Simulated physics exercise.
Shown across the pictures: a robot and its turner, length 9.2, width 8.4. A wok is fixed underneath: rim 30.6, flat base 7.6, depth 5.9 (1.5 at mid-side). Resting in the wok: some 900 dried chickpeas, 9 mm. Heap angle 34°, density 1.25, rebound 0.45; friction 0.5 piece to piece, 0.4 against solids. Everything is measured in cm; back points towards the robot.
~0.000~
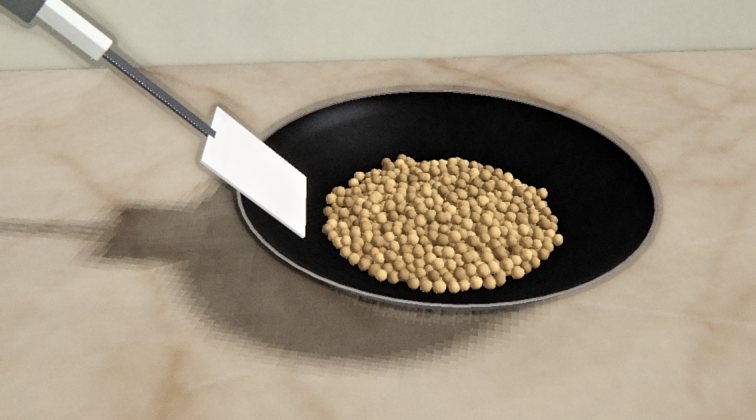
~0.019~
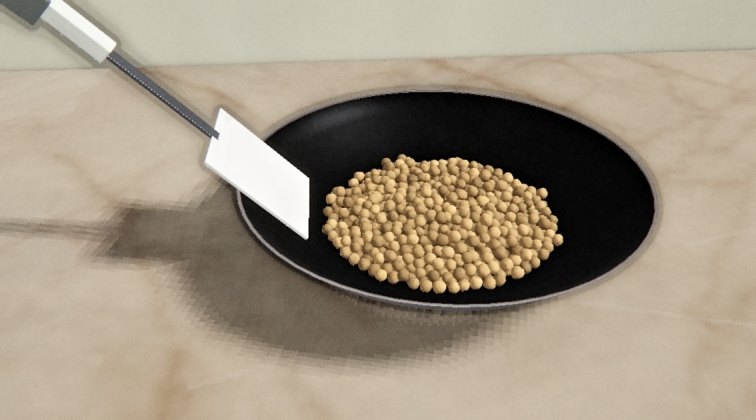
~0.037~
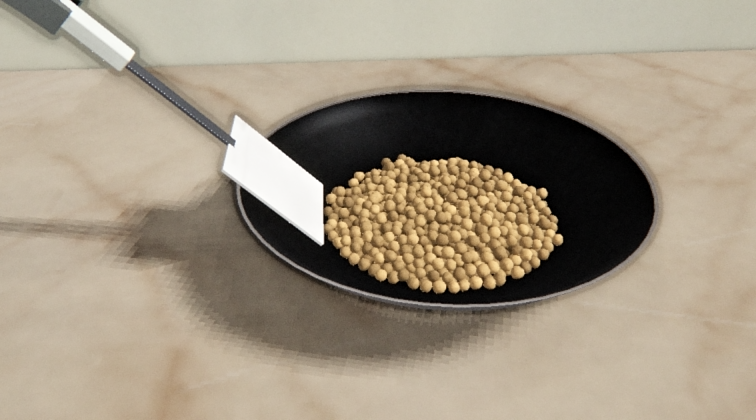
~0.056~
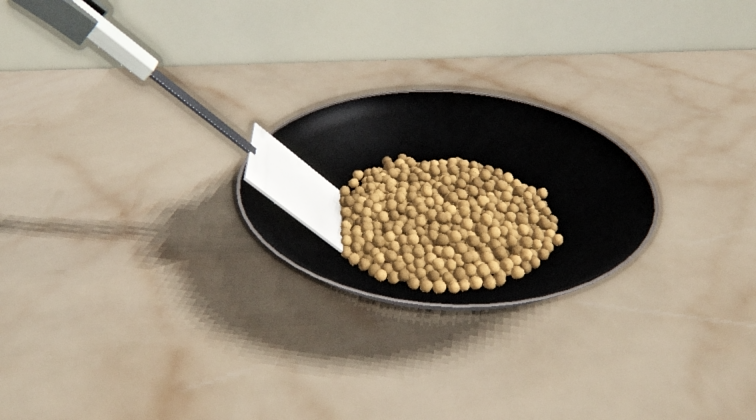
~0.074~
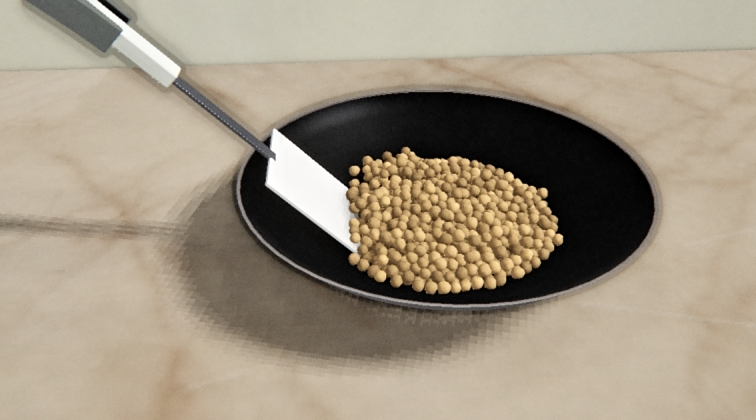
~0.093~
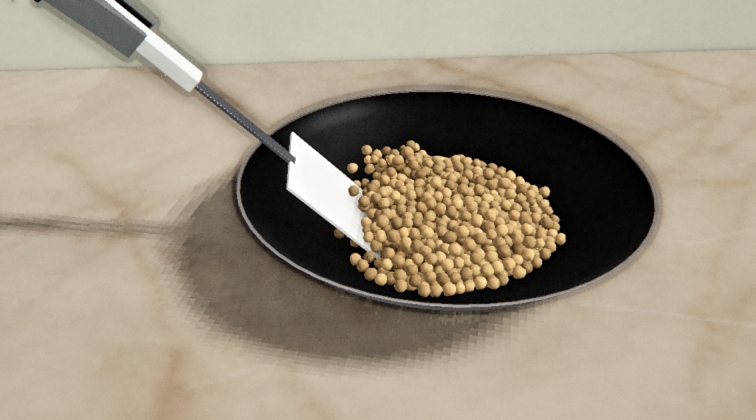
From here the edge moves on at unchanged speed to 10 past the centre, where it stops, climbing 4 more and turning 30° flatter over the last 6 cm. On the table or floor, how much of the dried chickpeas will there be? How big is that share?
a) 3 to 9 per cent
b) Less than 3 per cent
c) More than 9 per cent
Answer: C.
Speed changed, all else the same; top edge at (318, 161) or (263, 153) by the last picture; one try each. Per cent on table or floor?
First try about 30 %, second try about 5 %.
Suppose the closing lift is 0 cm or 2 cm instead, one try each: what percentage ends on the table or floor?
Result, in order: Approx. 15 % and 15 %.
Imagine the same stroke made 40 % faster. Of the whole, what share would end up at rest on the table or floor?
In that case, close to 30 per cent.
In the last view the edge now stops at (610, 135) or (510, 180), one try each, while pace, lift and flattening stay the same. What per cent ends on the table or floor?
Respectively some 30 and 0 percent end on the table or floor.
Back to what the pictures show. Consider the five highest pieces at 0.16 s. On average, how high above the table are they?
About 5 centimetres.
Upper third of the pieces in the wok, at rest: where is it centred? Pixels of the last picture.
Roughly (557, 193).
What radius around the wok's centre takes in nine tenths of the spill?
The distance is roughly 40 cm.
After 0.16 s, sloping 46°, highest piece 5 above the table; 900 in the wok.
After 0.24 s, sloping 37°, highest piece 6 above the table; 900 in the wok.
After 0.47 s, sloping 16°, highest piece 7 above the table; 753 in the wok, 108 on the table or floor, 39 on the blade or in flight.
After 1.52 s, sloping 16°, highest piece 5 above the table; 753 in the wok, 147 on the table or floor.
At rest, 753 in the wok, 147 on the table or floor. That is 16 % on the table or floor.
